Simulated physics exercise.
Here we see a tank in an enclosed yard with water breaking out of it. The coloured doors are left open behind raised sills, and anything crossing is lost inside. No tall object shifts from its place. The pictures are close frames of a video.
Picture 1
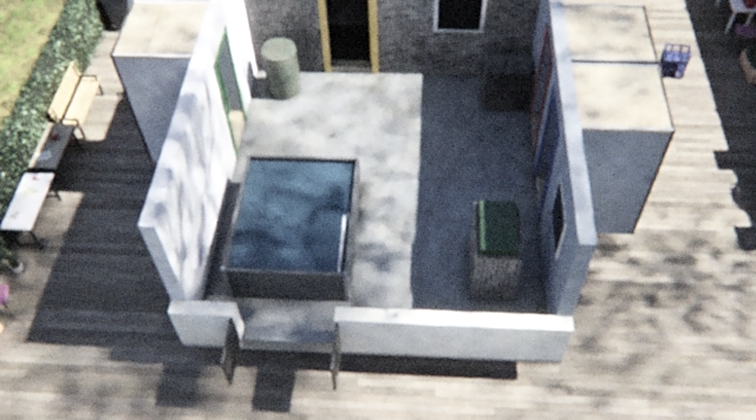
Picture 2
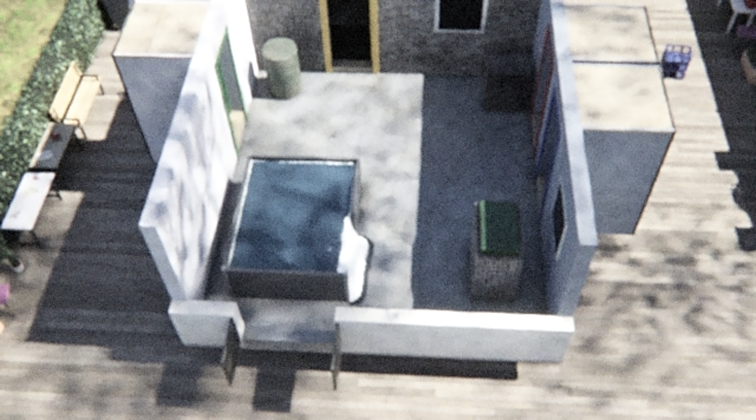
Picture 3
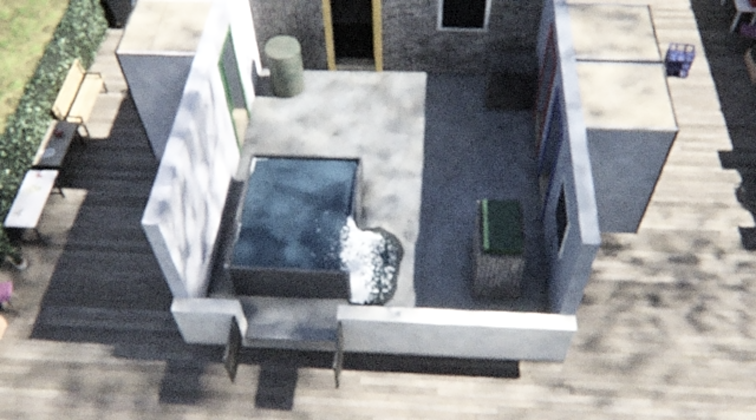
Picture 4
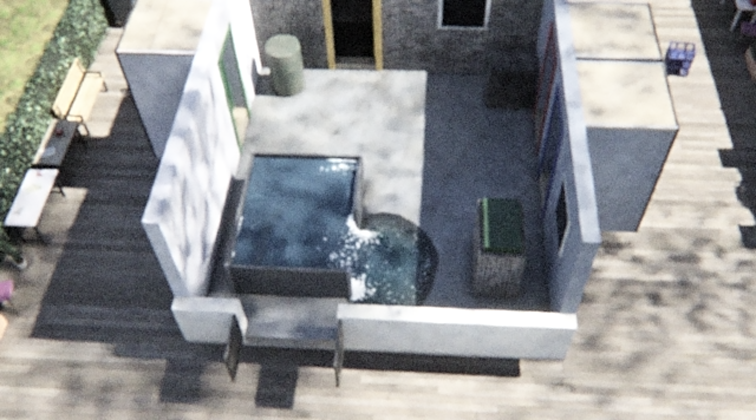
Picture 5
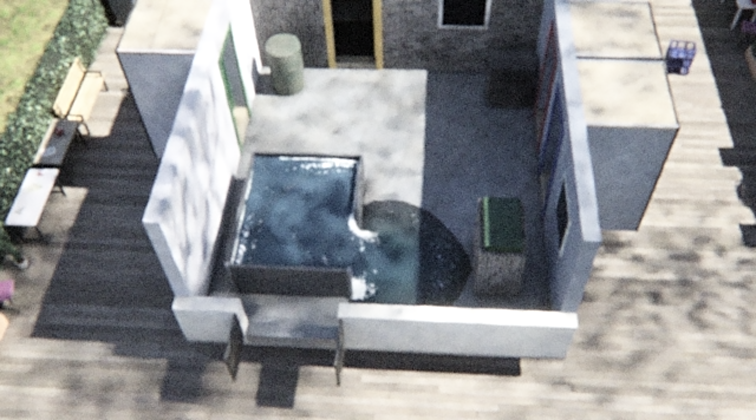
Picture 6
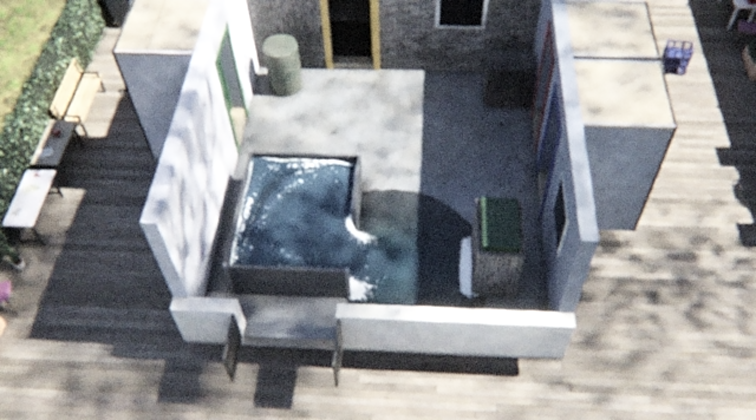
The clip shows a still, dark-sided water tank in a walled yard; water then bursts from its lower right side and spreads rightward across the floor in a widening dark pool, reaching the green-topped box while the tank's surface ripples.
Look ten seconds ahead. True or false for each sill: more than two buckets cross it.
Green door - false; blue door - false; yellow door - false; red door - false.
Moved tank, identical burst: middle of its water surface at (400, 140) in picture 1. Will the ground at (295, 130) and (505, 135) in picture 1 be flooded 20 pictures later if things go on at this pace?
Unflooded, then submerged.
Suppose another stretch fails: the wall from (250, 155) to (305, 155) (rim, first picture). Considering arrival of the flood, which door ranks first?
I'd pick the green one.
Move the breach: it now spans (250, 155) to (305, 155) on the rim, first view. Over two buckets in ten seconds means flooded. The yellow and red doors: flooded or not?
Taking them in turn, yellow ends up above and red ends up below.
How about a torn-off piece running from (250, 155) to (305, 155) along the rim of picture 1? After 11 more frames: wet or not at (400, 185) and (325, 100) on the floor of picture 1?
Still dry, Soaked.
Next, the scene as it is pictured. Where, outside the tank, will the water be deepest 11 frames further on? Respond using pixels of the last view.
Look near (545, 315).
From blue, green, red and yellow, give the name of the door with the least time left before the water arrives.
If you ask me, it's the one in blue.
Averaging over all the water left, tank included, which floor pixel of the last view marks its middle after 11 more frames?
Point: (371, 251).
A moment on, water covers 25 % of the floor; the green door not reached, the blue door wet at the sill, nothing in, the yellow door not reached, the red door not reached.
Next, water covers 35 % of the floor; the green door not reached, the blue door wet at the sill, nothing in, the yellow door not reached, the red door wet at the sill, nothing in.
Then, water covers 55 % of the floor; the green door not reached, the blue door wet at the sill, nothing in, the yellow door not reached, the red door wet at the sill, nothing in.
Later, water covers 90 % of the floor; the green door wet at the sill, nothing in, the blue door wet at the sill, nothing in, the yellow door wet at the sill, nothing in, the red door under two buckets in.
In the end, water covers 95 % of the floor; the green door wet at the sill, nothing in, the blue door wet at the sill, nothing in, the yellow door under two buckets in, the red door under two buckets in.
